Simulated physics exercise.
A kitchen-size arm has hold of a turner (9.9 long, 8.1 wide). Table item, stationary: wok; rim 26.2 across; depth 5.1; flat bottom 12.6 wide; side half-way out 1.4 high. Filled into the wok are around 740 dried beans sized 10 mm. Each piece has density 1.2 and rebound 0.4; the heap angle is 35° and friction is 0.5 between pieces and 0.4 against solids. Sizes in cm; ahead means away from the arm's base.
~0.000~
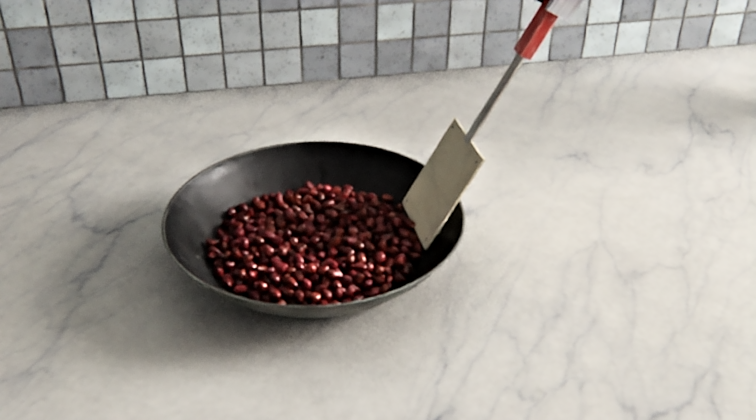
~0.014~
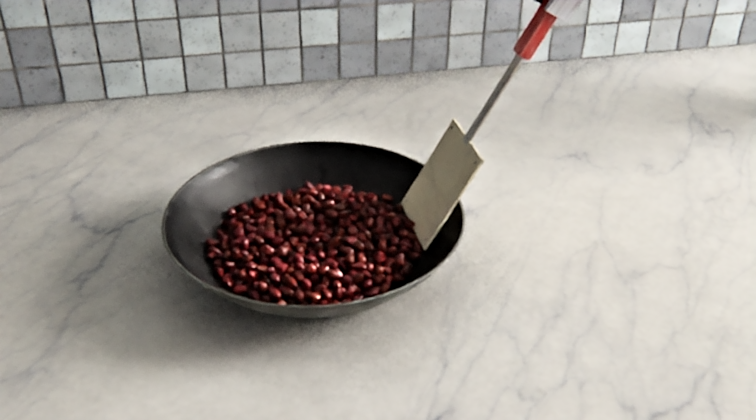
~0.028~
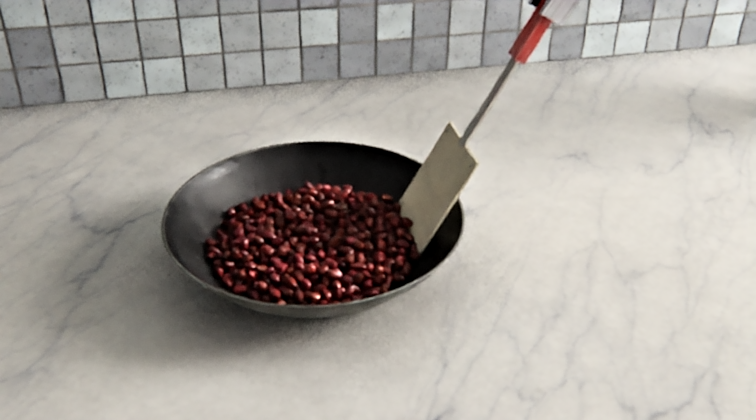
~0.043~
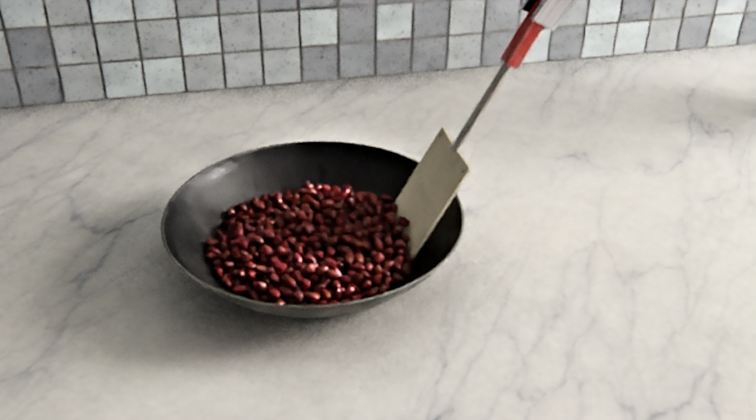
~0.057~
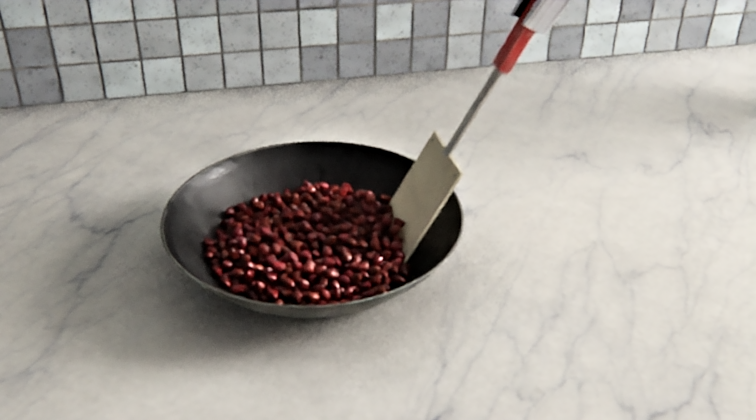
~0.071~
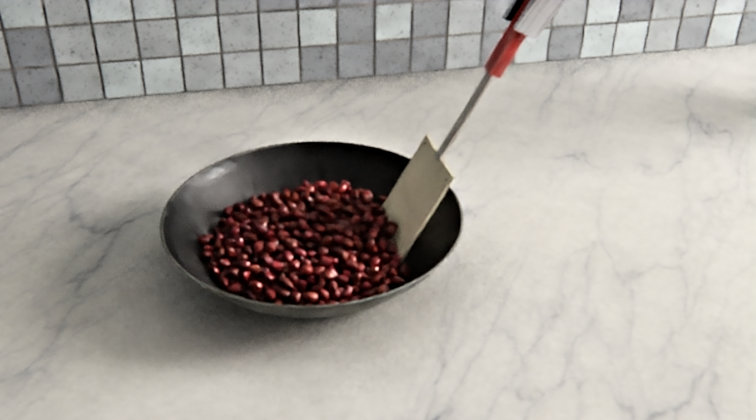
The clip opens on a dark wok of glossy red beans on a marbled counter, with a turner's flat blade resting inside its right edge. The turner then slides slowly a short way left and slightly down, nudging the beans a little leftward while the wok stays put.
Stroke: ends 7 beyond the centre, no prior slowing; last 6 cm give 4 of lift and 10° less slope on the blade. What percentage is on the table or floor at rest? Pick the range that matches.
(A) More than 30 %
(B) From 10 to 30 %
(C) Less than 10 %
The answer is C.
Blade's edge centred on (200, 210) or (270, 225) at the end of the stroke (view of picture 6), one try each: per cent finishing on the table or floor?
First try roughly 25 percent, second roughly 0 percent.
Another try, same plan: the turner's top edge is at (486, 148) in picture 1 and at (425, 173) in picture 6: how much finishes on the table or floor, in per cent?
Off the vessel, on the table or floor: Some 25 percent.
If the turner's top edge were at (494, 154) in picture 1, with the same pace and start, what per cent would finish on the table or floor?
Around 0 percent ends up on the table or floor.
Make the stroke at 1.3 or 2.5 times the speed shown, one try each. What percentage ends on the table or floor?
Estimates, in order: 5 % and 30 %.
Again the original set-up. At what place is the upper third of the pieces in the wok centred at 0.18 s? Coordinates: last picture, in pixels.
I'd put it close to (256, 240) in the last picture.
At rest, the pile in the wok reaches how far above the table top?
7.0 cm.
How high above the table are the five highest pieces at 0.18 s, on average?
Around 5 cm above the table.
By 0.18 s, sloping 61°, highest piece 5 above the table; 739 in the wok.
By 0.28 s, sloping 57°, highest piece 6 above the table; 738 in the wok, 1 on the blade or in flight.
By 0.54 s, sloping 51°, highest piece 7 above the table; 713 in the wok, 21 on the table or floor, 5 on the blade or in flight.
By 1.59 s, sloping 51°, highest piece 7 above the table; 711 in the wok, 28 on the table or floor.
Final count, 711 in the wok, 28 on the table or floor. That is 4 % on the table or floor.
